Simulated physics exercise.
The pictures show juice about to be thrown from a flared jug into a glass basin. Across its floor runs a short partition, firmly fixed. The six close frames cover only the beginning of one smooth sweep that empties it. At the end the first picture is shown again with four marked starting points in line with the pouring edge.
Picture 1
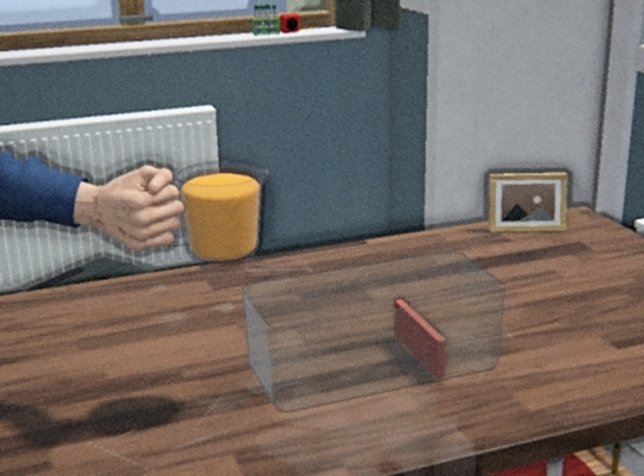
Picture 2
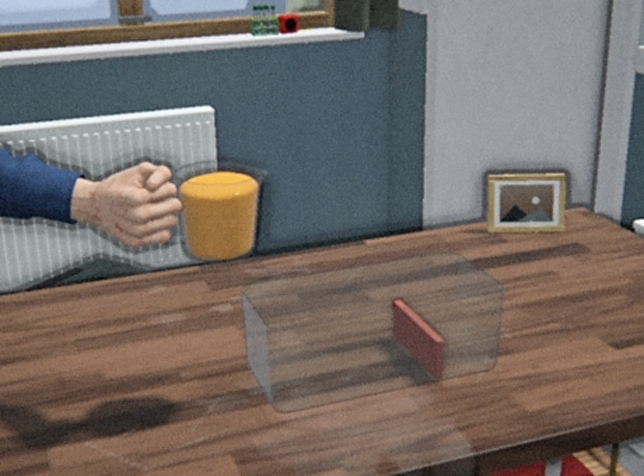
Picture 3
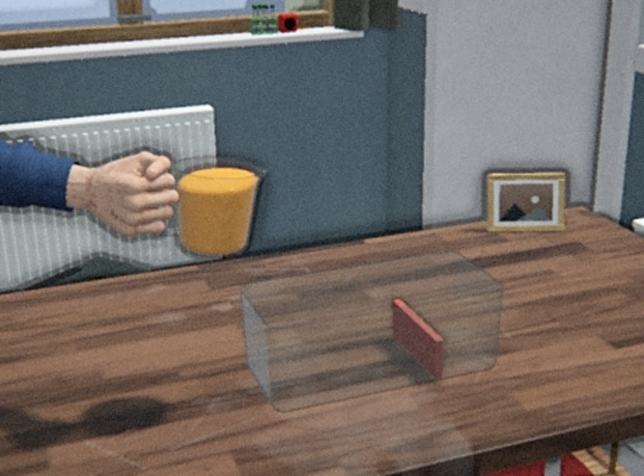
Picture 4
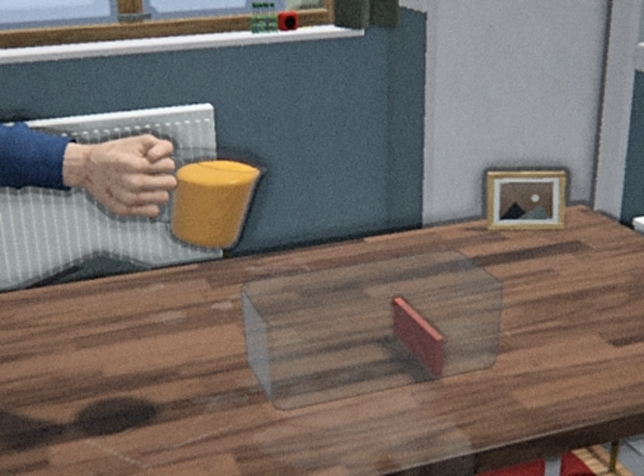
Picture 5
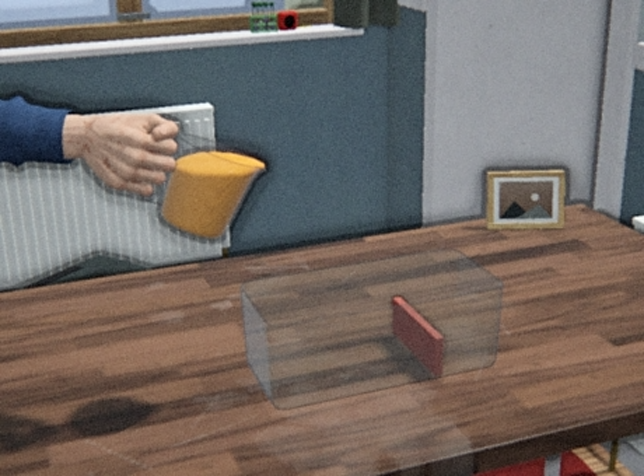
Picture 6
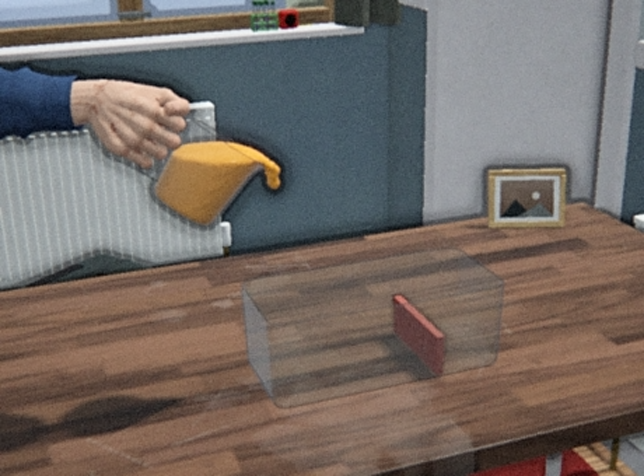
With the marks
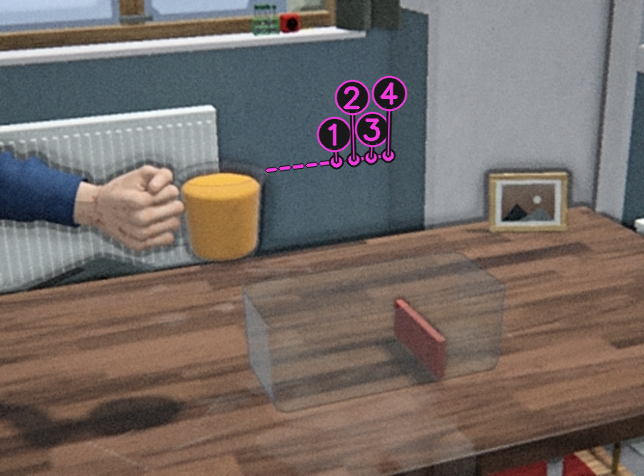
A hand holding a jug of orange juice above a wooden table, tilting it rightward until juice runs over the lip.
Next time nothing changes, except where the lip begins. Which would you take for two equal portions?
1 works best here.
On the marked copy, 1 at (336, 161); 2 at (353, 159); 3 at (371, 157); 4 at (388, 155).
For dot 1, about 54 % ends left of the wall and 43 % right of it; 4 % is lost outside.
For dot 2, about 22 % ends left of the wall and 74 % right of it; 4 % is lost outside.
For dot 3, about 30 % ends left of the wall and 66 % right of it; 4 % is lost outside.
For dot 4, about 26 % ends left of the wall and 72 % right of it.
